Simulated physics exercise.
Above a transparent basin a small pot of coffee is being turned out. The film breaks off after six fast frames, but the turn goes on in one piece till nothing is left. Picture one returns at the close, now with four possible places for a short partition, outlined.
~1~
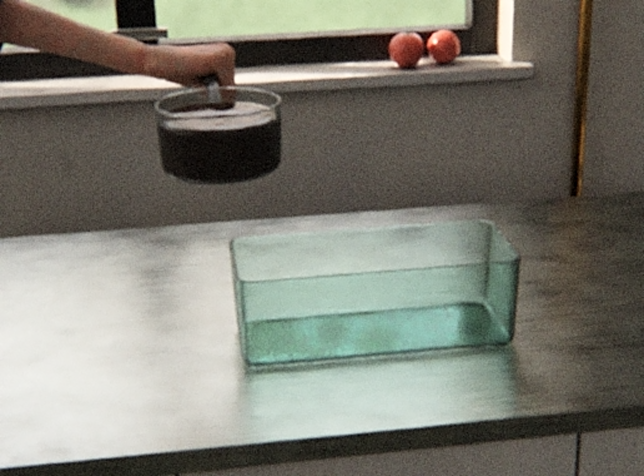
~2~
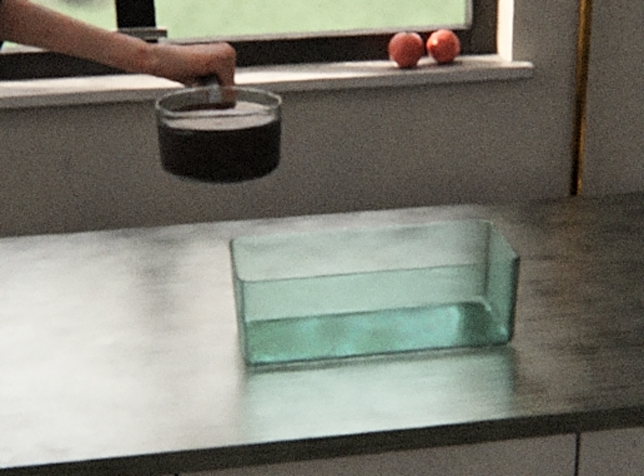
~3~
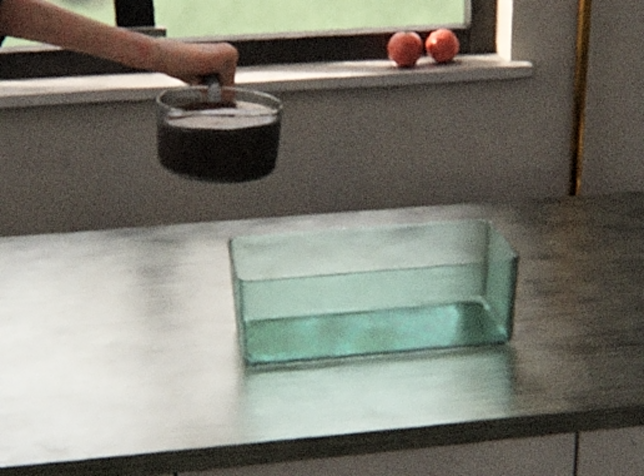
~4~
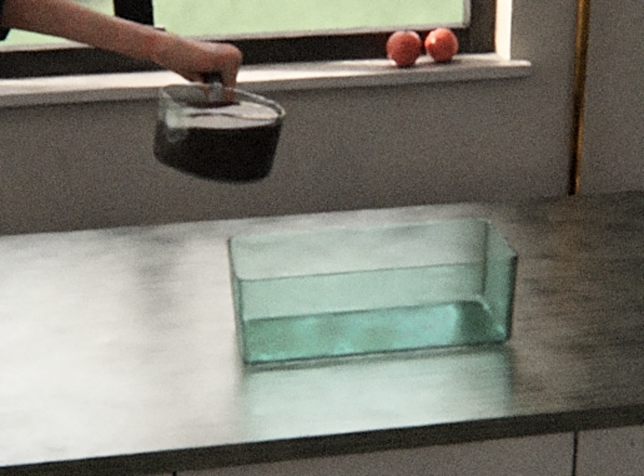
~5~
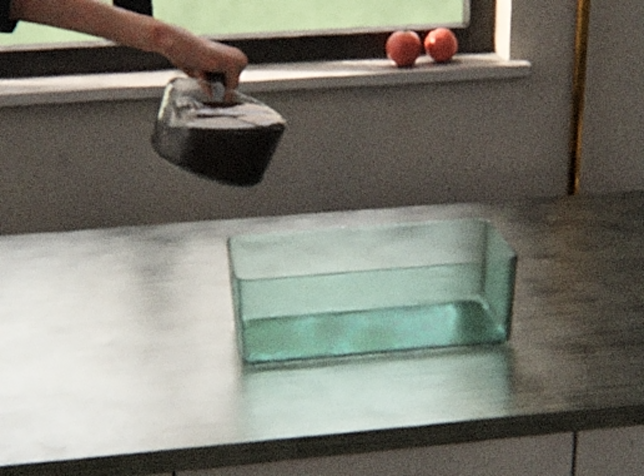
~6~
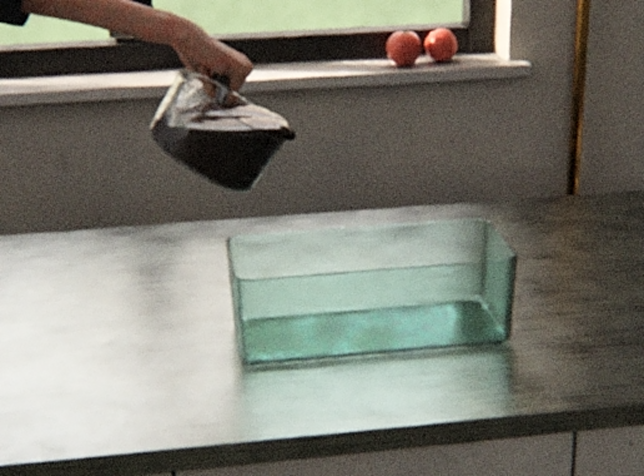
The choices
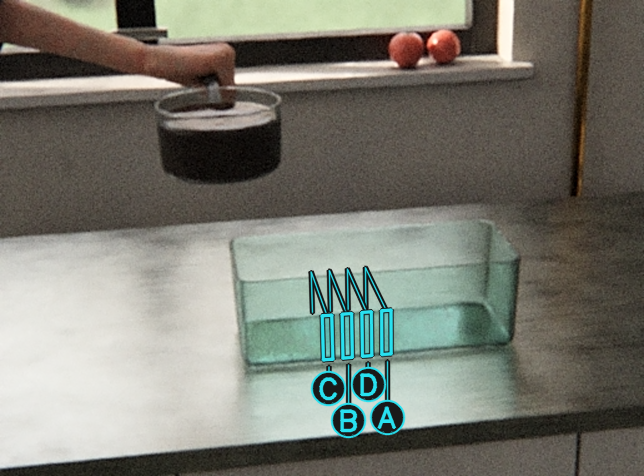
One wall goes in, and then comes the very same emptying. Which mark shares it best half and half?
Best: B.
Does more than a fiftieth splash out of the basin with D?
Yes, it does.
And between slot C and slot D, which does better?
C.
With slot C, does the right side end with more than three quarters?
No, it does not.
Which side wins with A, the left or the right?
The left one.
In cyan, A at (387, 361); B at (348, 364); C at (328, 366); D at (368, 363).
For slot A, about 91 % ends left of the wall and 5 % right of it; 4 % is lost outside.
For slot B, about 51 % ends left of the wall and 48 % right of it.
For slot C, about 30 % ends left of the wall and 69 % right of it.
For slot D, about 79 % ends left of the wall and 15 % right of it; 6 % is lost outside.
